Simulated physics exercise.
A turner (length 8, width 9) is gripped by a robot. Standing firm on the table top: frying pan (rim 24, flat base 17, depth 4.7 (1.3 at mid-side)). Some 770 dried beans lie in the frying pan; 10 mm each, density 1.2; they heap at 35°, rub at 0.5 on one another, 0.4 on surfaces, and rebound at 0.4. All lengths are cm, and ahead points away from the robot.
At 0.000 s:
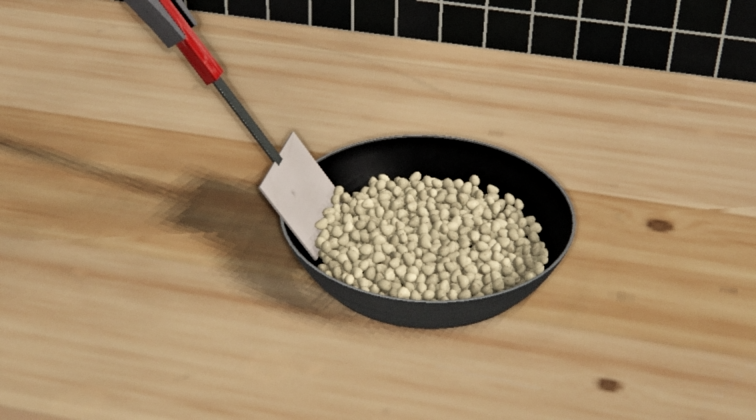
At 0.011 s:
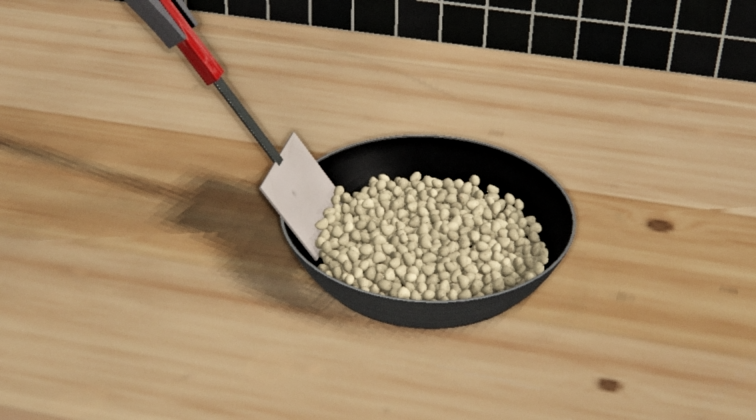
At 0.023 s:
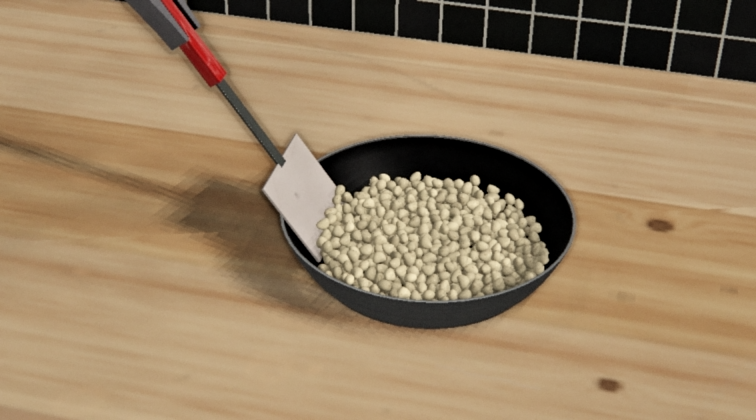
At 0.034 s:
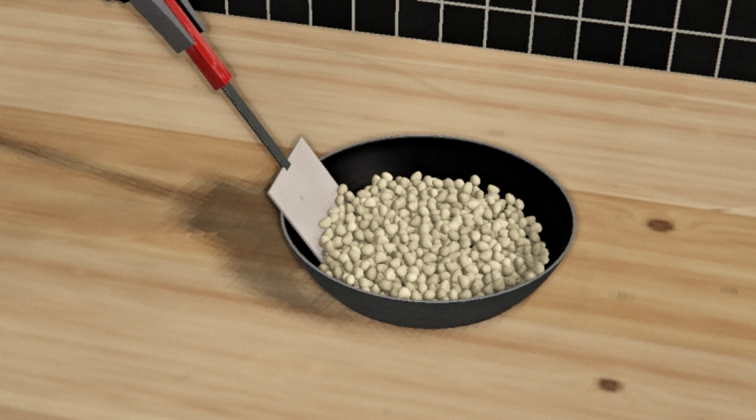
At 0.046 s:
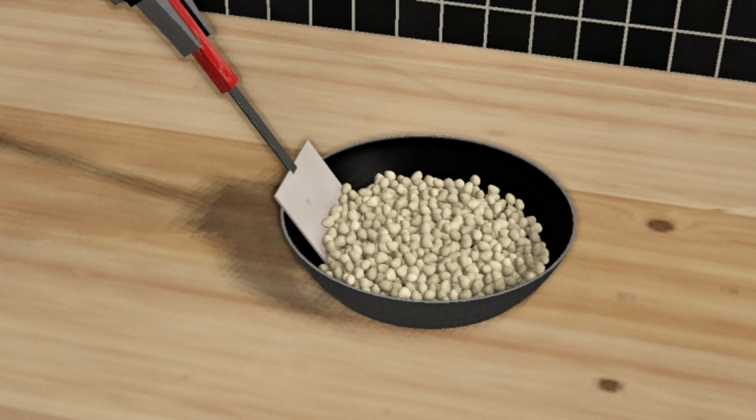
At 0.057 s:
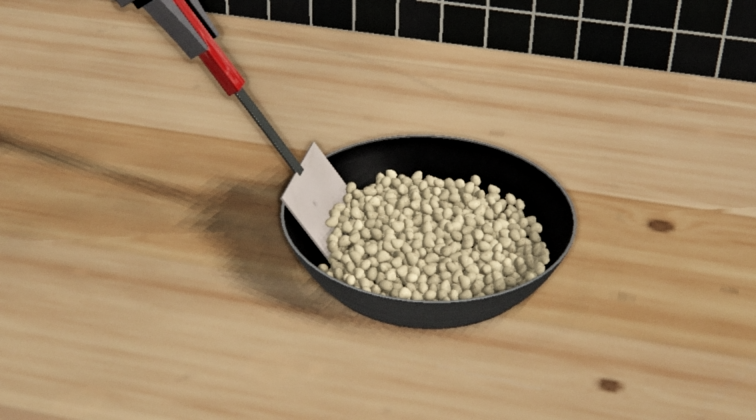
A robot arm slowly pushes a turner rightward into the dried beans in a frying pan.
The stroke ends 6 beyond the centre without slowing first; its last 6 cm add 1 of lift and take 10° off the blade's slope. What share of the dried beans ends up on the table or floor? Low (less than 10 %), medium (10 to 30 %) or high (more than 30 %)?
Answer: Low; less than 10 % of the dried beans finish on the table or floor.
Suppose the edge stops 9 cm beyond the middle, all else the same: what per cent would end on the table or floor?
Then about 25 per cent.
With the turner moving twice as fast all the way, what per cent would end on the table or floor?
Then about 10 per cent.
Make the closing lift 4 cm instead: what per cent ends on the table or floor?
About 0 per cent.
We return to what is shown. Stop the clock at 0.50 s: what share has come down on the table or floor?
Some 5 per cent.
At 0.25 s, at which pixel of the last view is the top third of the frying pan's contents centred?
Around (513, 235).
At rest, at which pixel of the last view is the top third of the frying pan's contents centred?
Near (520, 232).
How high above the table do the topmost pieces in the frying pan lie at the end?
Roughly 6.5 cm.
After 0.15 s, sloping 54°, highest piece 18 above the table; 772 in the frying pan, 1 on the blade or in flight.
After 0.25 s, sloping 49°, highest piece 23 above the table; 771 in the frying pan, 2 on the blade or in flight.
After 0.50 s, sloping 44°, highest piece 6 above the table; 739 in the frying pan, 31 on the table or floor, 3 on the blade or in flight.
After 1.55 s, sloping 44°, highest piece 6 above the table; 737 in the frying pan, 36 on the table or floor.
At rest, 737 in the frying pan, 36 on the table or floor. That is 5 % on the table or floor.
